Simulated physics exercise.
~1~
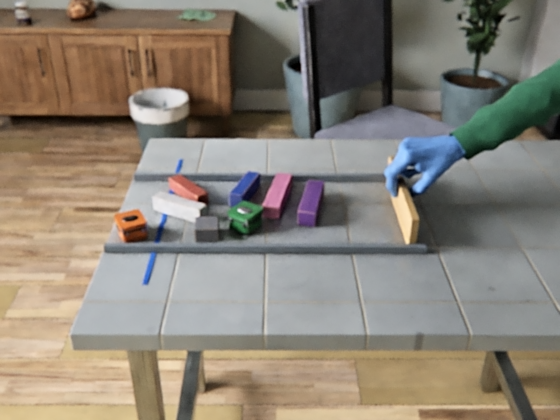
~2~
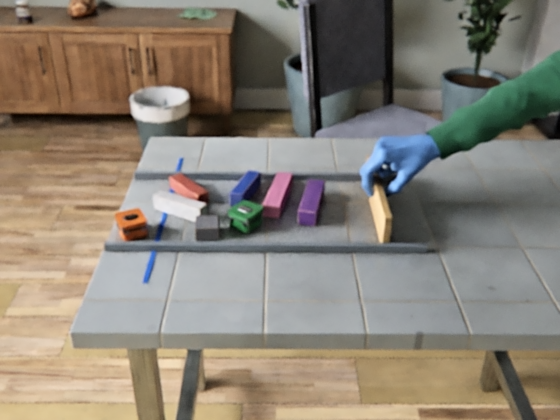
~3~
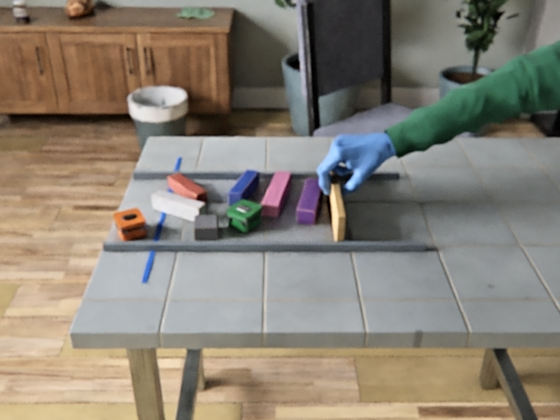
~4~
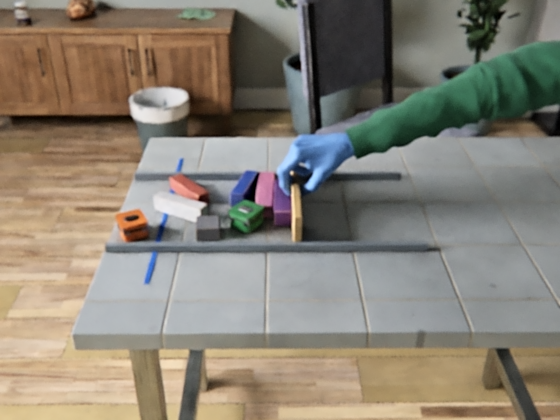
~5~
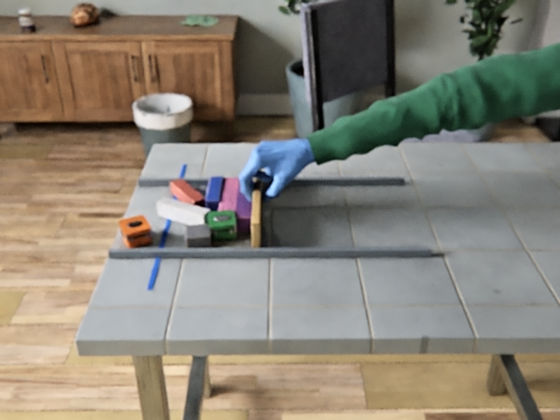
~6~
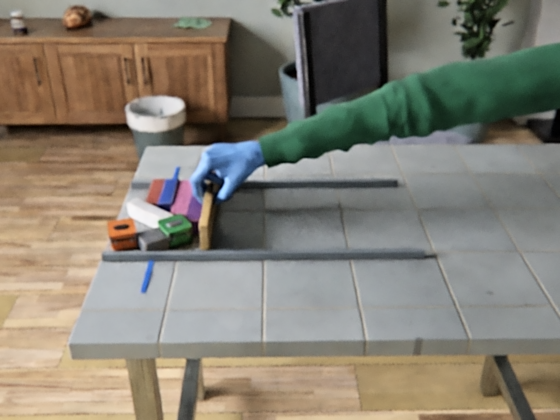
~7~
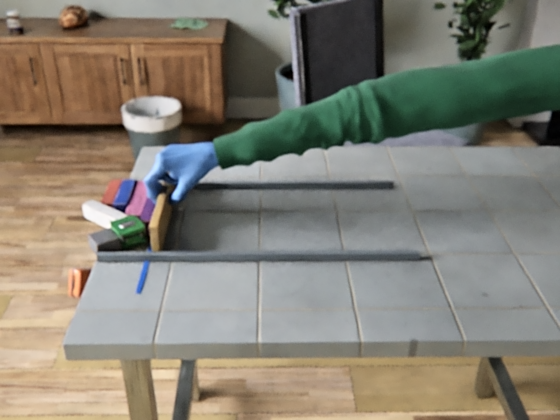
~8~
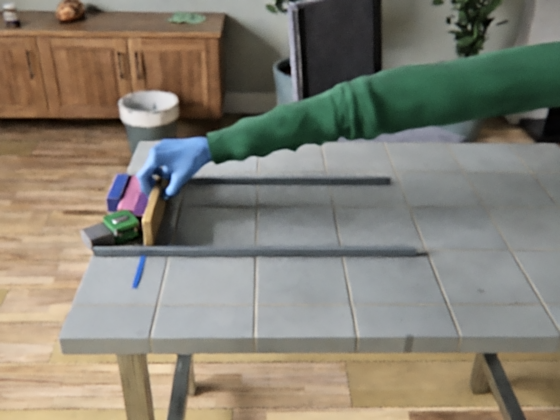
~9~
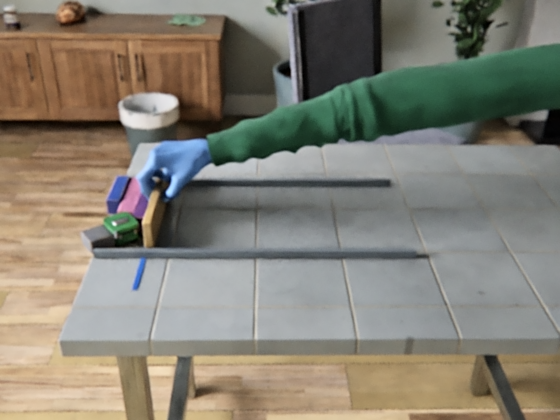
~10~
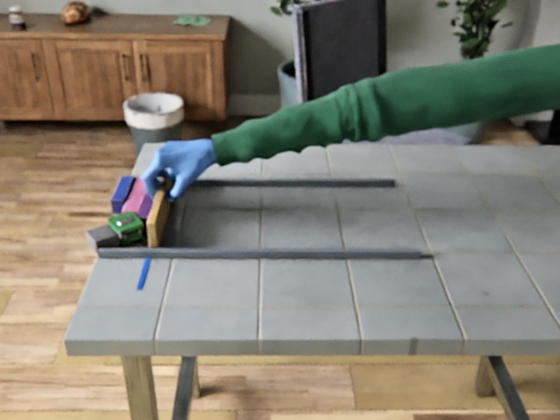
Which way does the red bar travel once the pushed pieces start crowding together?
The red bar moves to the left, toward the near end of the table where the blue tape is.
